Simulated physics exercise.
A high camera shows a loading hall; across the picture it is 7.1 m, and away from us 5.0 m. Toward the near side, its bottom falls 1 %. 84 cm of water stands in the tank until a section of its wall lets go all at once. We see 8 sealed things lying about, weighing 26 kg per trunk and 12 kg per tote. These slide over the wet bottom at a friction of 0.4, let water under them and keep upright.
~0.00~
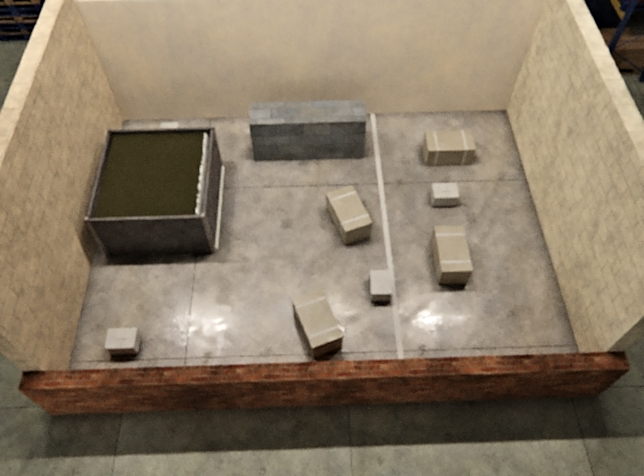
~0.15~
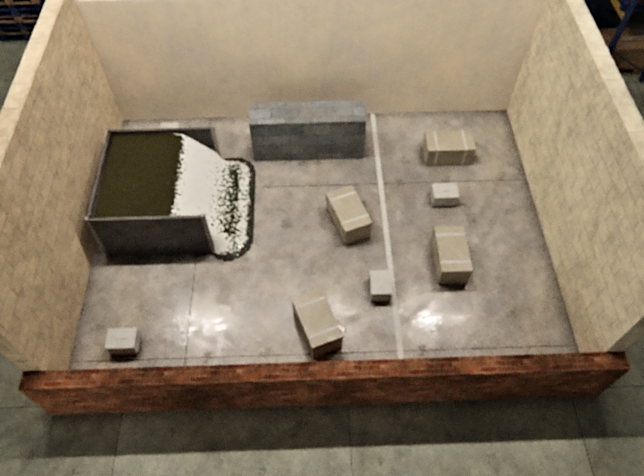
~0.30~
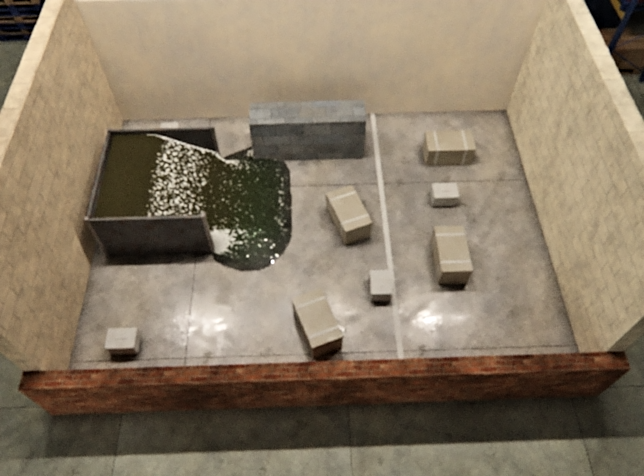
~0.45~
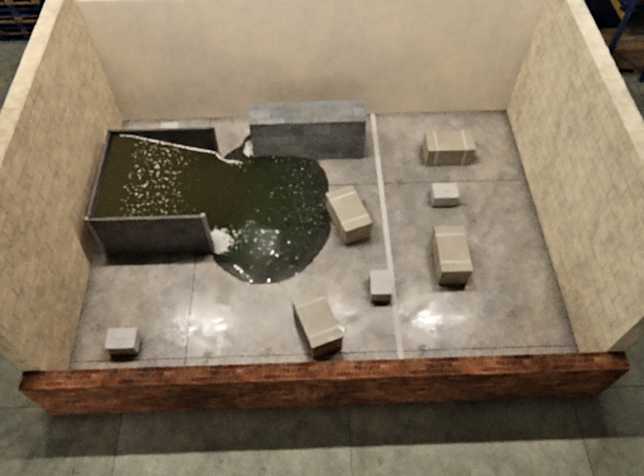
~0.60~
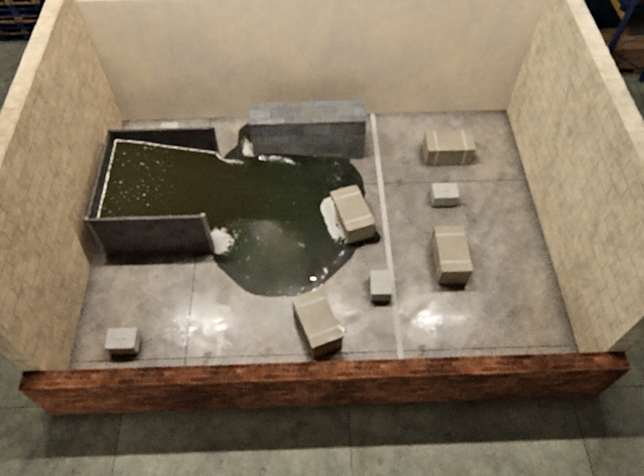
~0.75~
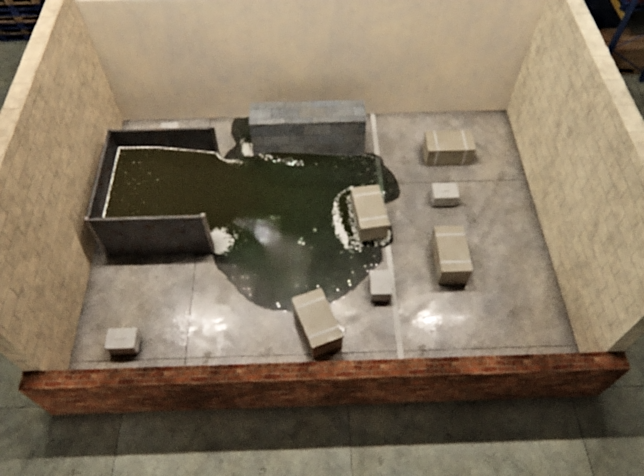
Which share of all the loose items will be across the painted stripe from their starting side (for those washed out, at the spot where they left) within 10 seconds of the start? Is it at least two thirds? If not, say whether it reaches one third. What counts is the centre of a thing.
I expect fewer than one in three.
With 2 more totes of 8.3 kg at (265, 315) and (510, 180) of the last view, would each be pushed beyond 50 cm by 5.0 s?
Respectively lower and lower.
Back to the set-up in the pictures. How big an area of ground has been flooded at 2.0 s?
My estimate is roughly 26 m2.
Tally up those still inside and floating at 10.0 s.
Just then, the number is 4.
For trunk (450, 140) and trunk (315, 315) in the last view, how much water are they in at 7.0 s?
Some 7 cm at the first, some 6 cm at the second.
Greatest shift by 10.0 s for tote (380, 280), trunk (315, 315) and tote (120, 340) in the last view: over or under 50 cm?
Going one by one: Goes farther, goes farther, stays closer.
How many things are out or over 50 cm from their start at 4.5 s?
Count: 5.
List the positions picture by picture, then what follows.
In the first picture, a trunk at (349, 207) rests on the ground; a trunk at (317, 317) rests on the ground; 2.6 m2 under water; 0 of 8 have shifted.
In the second picture, a trunk at (349, 207), on the bottom; a trunk at (317, 317) rests on the ground; 3.7 m2 under water; 0 of 8 have shifted.
In the third picture, a trunk at (349, 207) rests on the ground; a trunk at (317, 317), on the bottom; water covers 5.2 m2; 0 of 8 have shifted.
In the fourth picture, a trunk at (349, 207) rests on the ground; a trunk at (317, 317) rests on the ground; water covers 6.8 m2; 0 of 8 have shifted.
In the fifth picture, a trunk at (352, 207), on the bottom, 6 cm from its start; a trunk at (317, 317) rests on the ground; 8.3 m2 under water; 1 of 8 have shifted.
In the sixth picture, a trunk at (370, 206), on the bottom, 33 cm from its start; a trunk at (317, 317), on the bottom; 10.0 m2 under water; 1 of 8 have shifted.
After 2.0 s 2 of 8 are over the mark; 2 afloat.
After 4.5 s 1 of 8 are over the mark; 4 afloat.
After 7.0 s 1 of 8 are over the mark; 2 afloat.
After 10.0 s 1 of 8 are over the mark; 4 afloat.
